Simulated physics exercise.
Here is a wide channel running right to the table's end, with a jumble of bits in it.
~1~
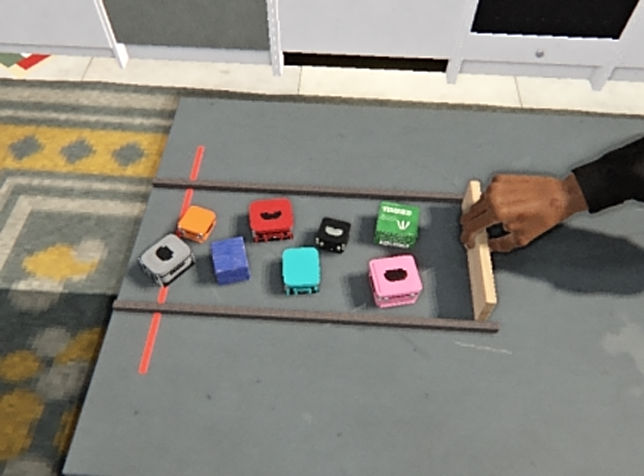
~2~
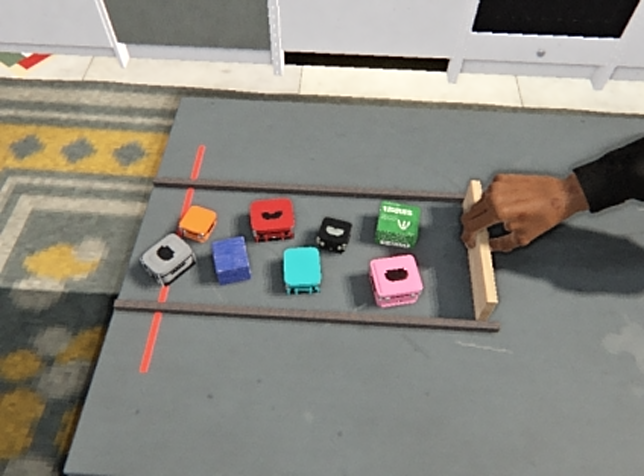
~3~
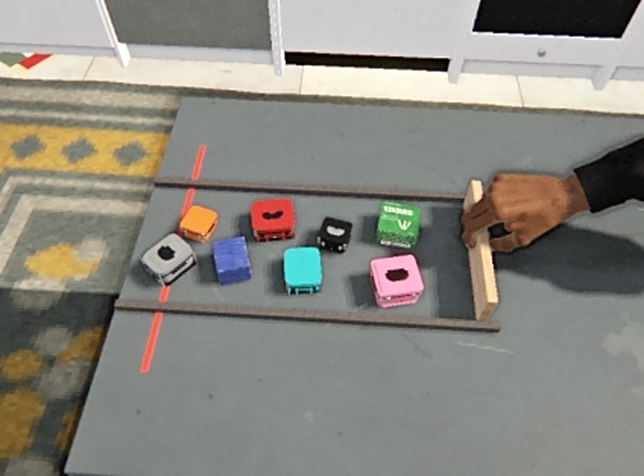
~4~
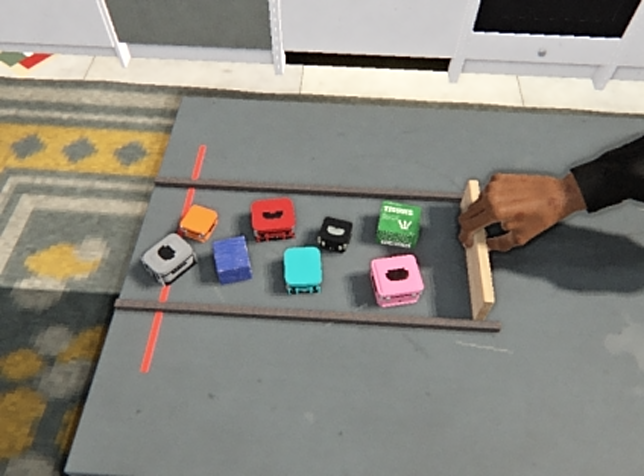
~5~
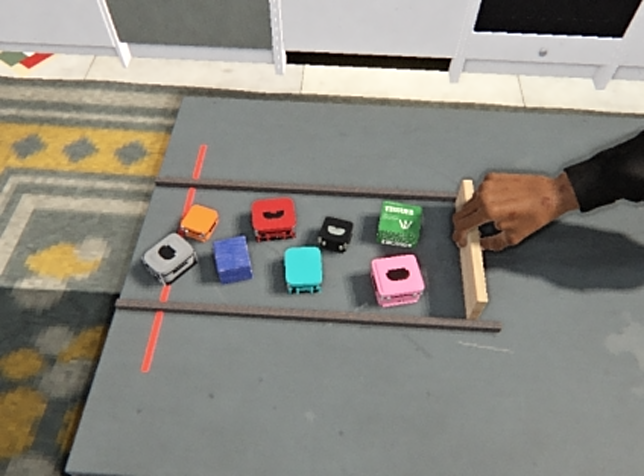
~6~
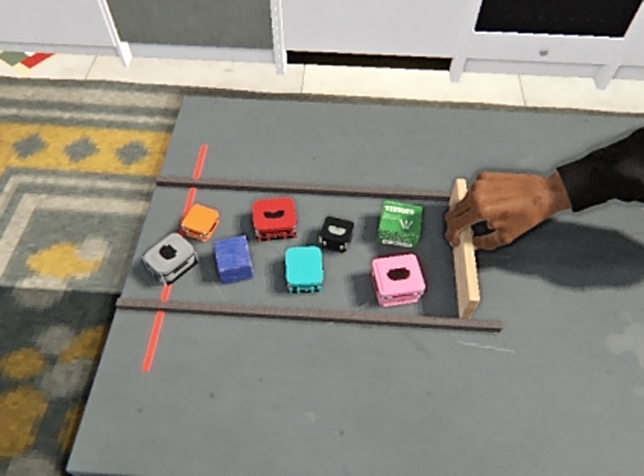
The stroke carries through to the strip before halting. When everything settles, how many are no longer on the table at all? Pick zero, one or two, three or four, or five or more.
Five or more are off the table.
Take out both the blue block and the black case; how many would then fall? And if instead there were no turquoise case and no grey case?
Fallen: 4 in the first try, 4 in the other.
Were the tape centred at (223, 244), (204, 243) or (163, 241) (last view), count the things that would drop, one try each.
Per try in turn: 2, 3, 6.
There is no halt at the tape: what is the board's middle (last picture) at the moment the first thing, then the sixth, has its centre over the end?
I'd say close to (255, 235), then close to (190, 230).
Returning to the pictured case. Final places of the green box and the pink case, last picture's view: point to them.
The green box at (162, 217), the pink case at (148, 263).
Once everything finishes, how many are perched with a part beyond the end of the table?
That comes to 0 of them.
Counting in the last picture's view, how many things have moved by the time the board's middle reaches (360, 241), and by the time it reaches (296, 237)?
So 5, and at the other place 8.
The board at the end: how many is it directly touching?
I count 2 of them.
Soon after, none off yet; grey case at rest near (171, 259); orange case at rest near (201, 224); blue block at rest near (234, 260).
After that, none off yet; grey case displaced about its own width near (138, 262); orange case displaced a little near (187, 222); blue block displaced about its own width near (178, 253).
In the end, the number that fall off is five or more; gone, black case, turquoise case, red case, blue block, orange case and grey case.
